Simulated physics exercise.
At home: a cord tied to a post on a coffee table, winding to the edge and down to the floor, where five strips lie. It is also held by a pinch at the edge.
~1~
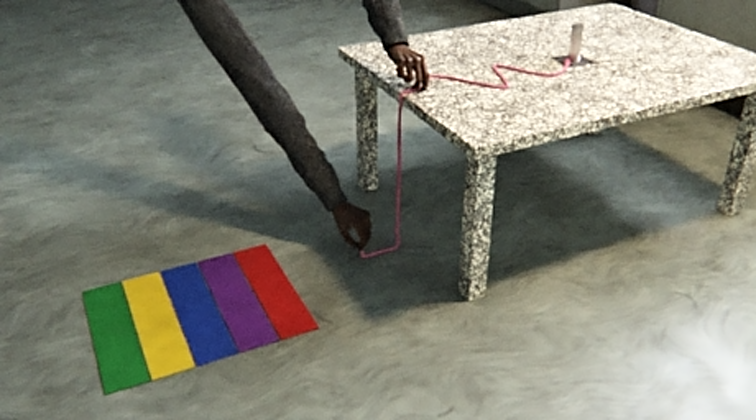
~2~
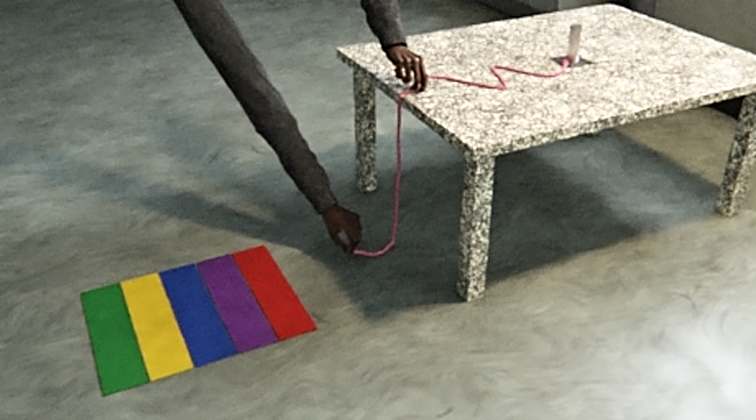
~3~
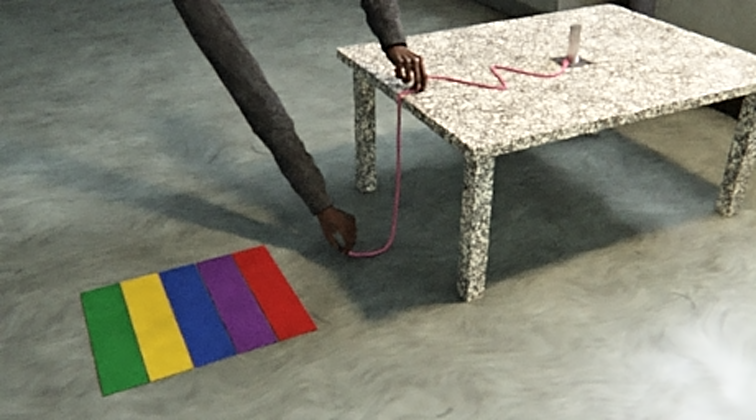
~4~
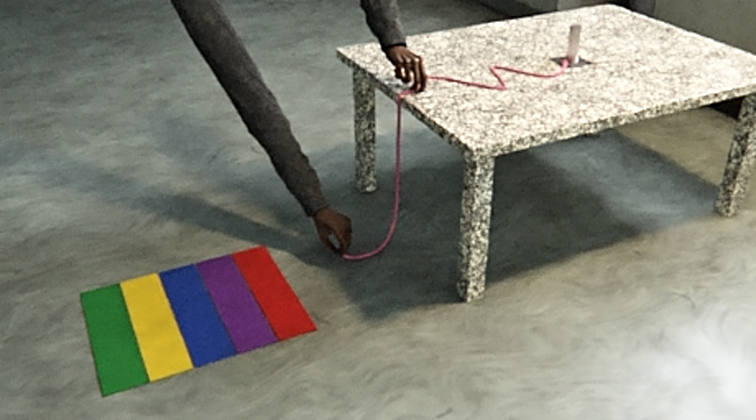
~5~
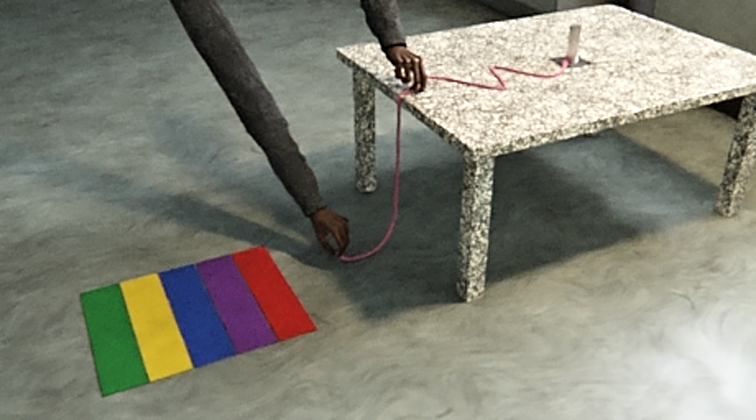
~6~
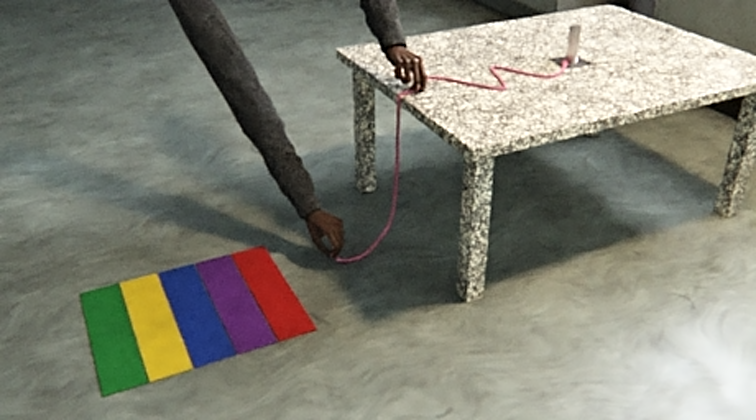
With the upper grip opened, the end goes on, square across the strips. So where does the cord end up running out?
Over green.
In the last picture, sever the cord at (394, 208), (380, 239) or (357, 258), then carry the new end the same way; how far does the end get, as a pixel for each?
Well, that gives around (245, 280) the first time, (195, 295) the next and (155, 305) the last.
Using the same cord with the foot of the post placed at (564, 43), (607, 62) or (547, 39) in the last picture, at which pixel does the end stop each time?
Places per try: (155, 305); (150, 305); (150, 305).
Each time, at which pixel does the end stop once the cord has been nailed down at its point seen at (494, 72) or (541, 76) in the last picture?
It would be somewhere around (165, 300) the first time and (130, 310) the second.
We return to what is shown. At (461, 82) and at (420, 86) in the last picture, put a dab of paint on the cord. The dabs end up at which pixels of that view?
Around (383, 109), then around (335, 146).
Soon after, end near (189, 295); over blue.
Then, end near (138, 309); over yellow.
At full stretch, end near (108, 317); over green. The green one.
